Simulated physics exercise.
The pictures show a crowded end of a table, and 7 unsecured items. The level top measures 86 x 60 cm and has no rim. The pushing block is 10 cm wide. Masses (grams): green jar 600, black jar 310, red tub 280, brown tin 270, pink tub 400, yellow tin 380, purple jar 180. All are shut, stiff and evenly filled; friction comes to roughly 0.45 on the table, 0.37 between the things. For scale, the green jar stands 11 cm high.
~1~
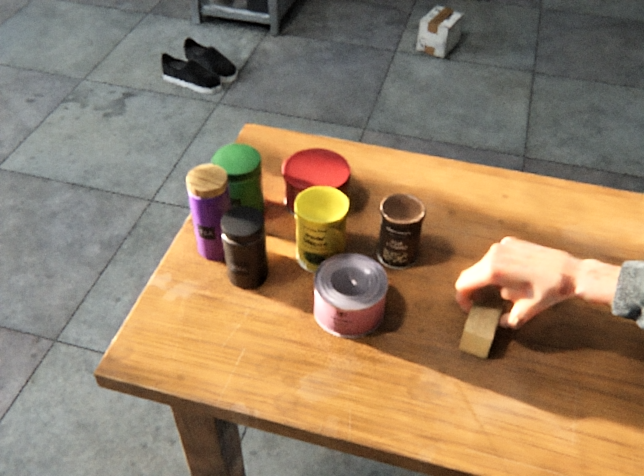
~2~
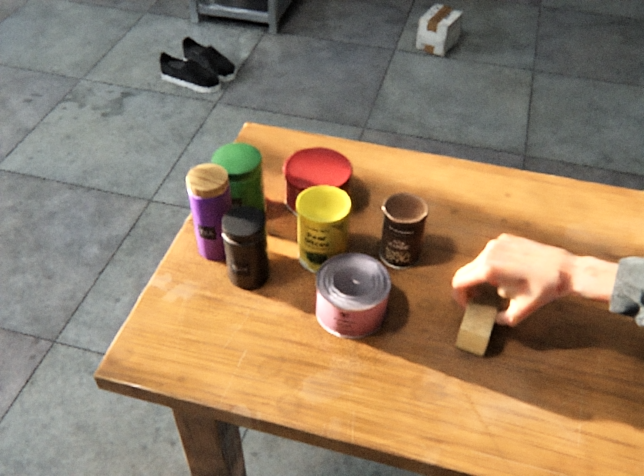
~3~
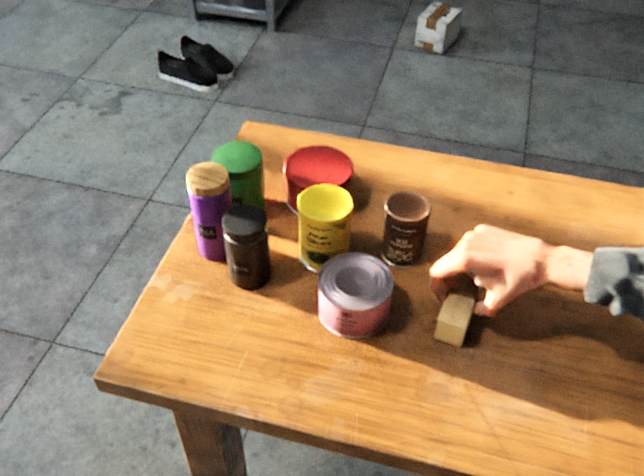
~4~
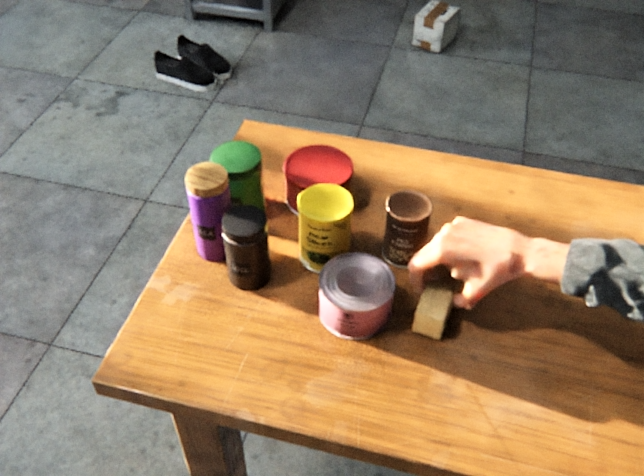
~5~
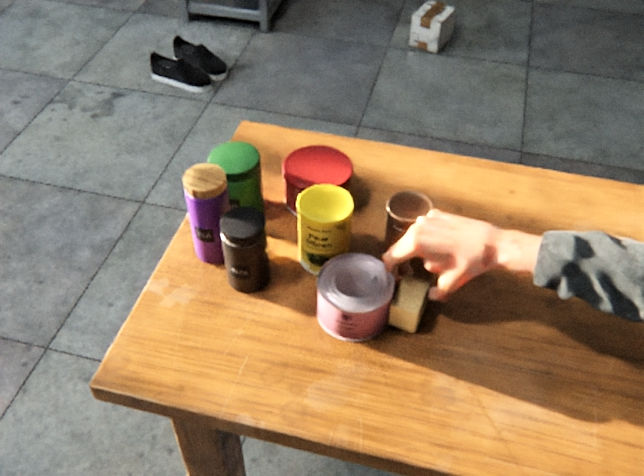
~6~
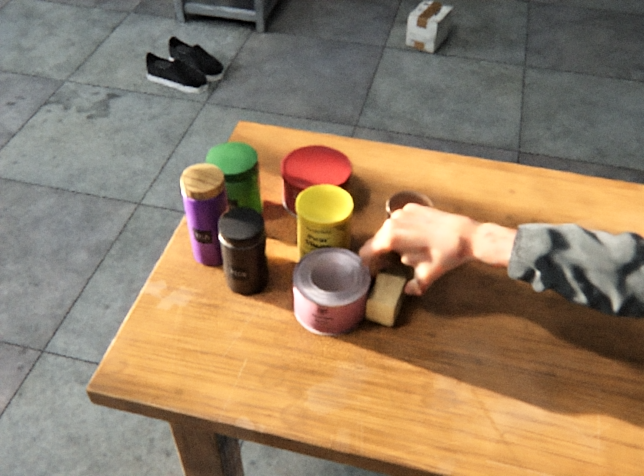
A hand in a camouflage sleeve slides a small pale block leftward across a wooden table toward a cluster of seven closed containers. The block meets the pink tub near the front and pushes it a short way left, closer to the black jar, while the other containers stay in place.
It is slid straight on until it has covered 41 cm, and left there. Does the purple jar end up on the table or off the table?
The purple jar falls off the table.
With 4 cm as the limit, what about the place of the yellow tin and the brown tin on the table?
The yellow tin leaves its spot; the brown tin keeps its place.
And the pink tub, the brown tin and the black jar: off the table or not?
The pink tub is still on the table; the brown tin is still on the table; the black jar finishes off the table.
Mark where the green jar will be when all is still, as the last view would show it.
Near (210, 167).
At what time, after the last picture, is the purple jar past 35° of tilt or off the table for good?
Near 1.1 s.
Then, 0.50 s later than the last frame, pusher on by 26 cm; purple jar 3 cm from its spot near (195, 207); pink tub 14 cm from its spot; black jar 6 cm from its spot.
Then, 1.00 s later than the last frame, pusher on by 36 cm; purple jar 5 cm from its spot near (180, 203); black jar 13 cm from its spot; yellow tin 15 cm from its spot.
Then, 1.50 s later than the last frame, pusher on by 41 cm; black jar and purple jar now off the table; yellow tin 20 cm from its spot; pink tub 23 cm from its spot.
Then, 1.70 s later than the last frame, pusher on by 41 cm; yellow tin 20 cm from its spot; pink tub 23 cm from its spot; green jar 6 cm from its spot.
When it is over, off the table, black jar and purple jar; not toppled but over 4 cm from the start, green jar, pink tub and yellow tin; the other 2 within 4 cm of the start.
